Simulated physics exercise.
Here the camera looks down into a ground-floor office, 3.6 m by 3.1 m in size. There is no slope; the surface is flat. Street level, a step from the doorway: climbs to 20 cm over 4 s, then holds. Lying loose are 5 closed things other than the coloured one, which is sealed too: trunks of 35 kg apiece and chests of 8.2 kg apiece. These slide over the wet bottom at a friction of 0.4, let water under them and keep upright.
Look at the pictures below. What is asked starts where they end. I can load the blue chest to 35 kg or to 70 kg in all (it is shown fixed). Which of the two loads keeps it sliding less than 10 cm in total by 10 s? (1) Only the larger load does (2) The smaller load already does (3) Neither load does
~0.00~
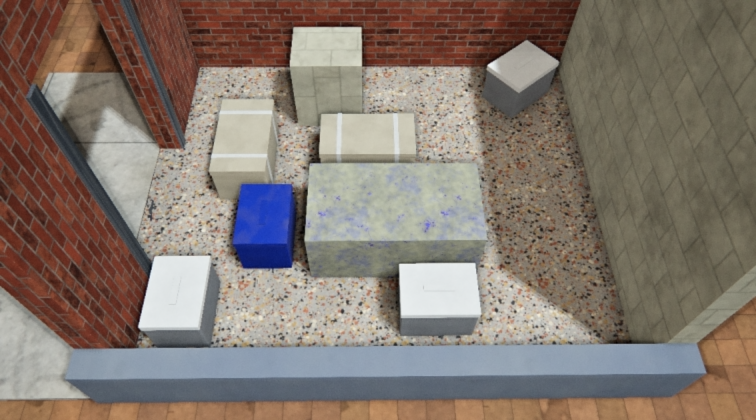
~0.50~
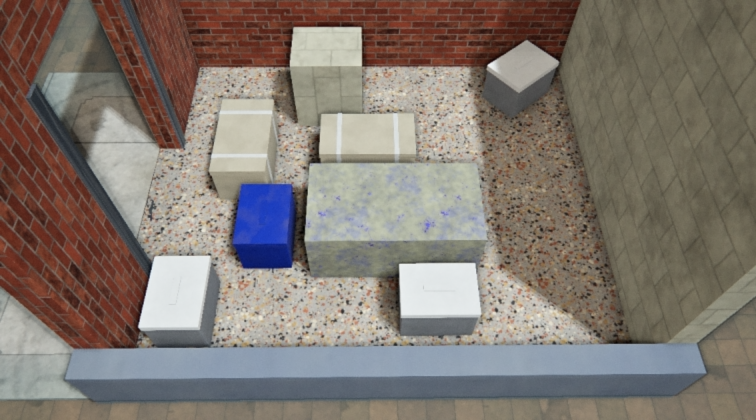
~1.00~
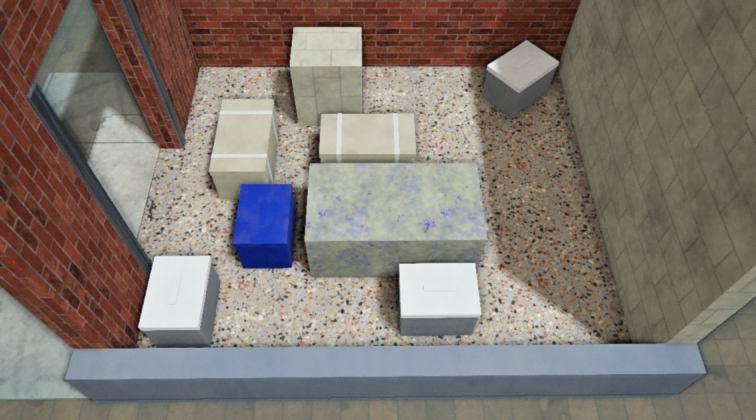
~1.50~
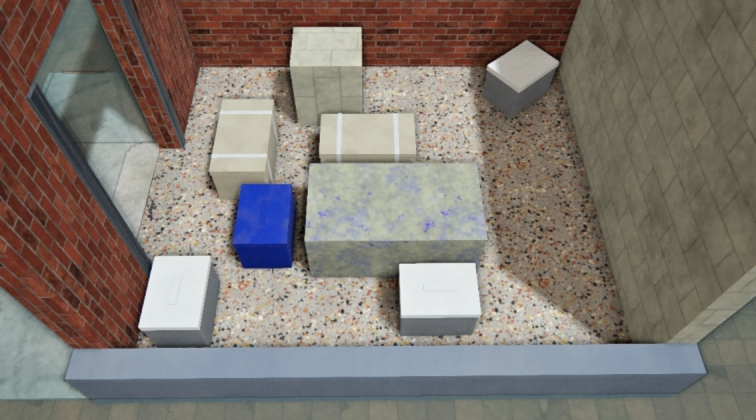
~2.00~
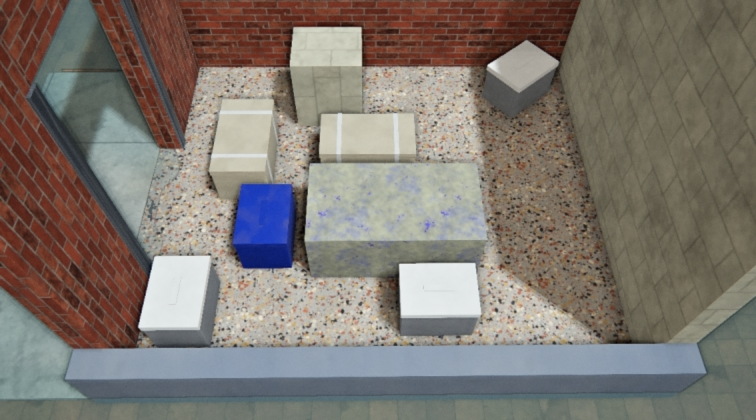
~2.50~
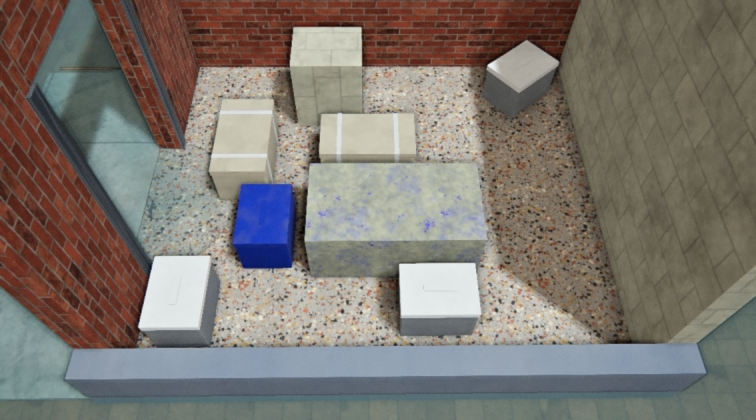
(1) Only the larger load does.
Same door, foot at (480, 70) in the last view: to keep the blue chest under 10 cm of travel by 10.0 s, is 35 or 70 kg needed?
Well, then the lesser option suffices.
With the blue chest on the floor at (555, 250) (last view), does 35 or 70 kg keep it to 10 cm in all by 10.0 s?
Both loads work.
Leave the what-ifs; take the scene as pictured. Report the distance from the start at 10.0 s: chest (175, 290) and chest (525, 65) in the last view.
Net displacement, in order: 200 cm; 100 cm.
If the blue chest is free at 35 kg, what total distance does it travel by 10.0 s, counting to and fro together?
It would cover some 120 cm all told.
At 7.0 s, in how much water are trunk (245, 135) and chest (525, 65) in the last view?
Roughly 11 and 4 cm.
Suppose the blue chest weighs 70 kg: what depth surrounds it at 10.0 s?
Depth: Approx. 12 cm.
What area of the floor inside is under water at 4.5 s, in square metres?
Somewhere around 3.5 m2, roughly.
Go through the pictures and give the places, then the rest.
The blue chest at (263, 213) rests on the ground; water covers 0.0 m2; 0 of 6 have shifted, in the first frame.
The blue chest at (263, 213), on the bottom; water covers 0.0 m2; 0 of 6 have shifted, in the second frame.
The blue chest at (263, 213) rests on the ground; water covers 0.0 m2; 0 of 6 have shifted, in the third frame.
The blue chest at (263, 213) rests on the ground; 0.0 m2 under water; 0 of 6 have shifted, in the fourth frame.
The blue chest at (263, 213) rests on the ground; water covers 0.0 m2; 0 of 6 have shifted, in the fifth frame.
The blue chest at (263, 213) rests on the ground; 0.5 m2 under water; 0 of 6 have shifted, in the sixth frame.
After 3.5 s the blue chest would be 0 cm from its start with 35 kg and 0 cm from its start with 70 kg; 5 cm of water round it then.
After 4.5 s the blue chest would be 8 cm from its start with 35 kg and 0 cm from its start with 70 kg; 8 cm of water round it then.
After 7.0 s the blue chest would be 22 cm from its start with 35 kg and 0 cm from its start with 70 kg; 11 cm of water round it then.
After 10.0 s the blue chest would be 91 cm from its start with 35 kg and 0 cm from its start with 70 kg; 12 cm of water round it then.
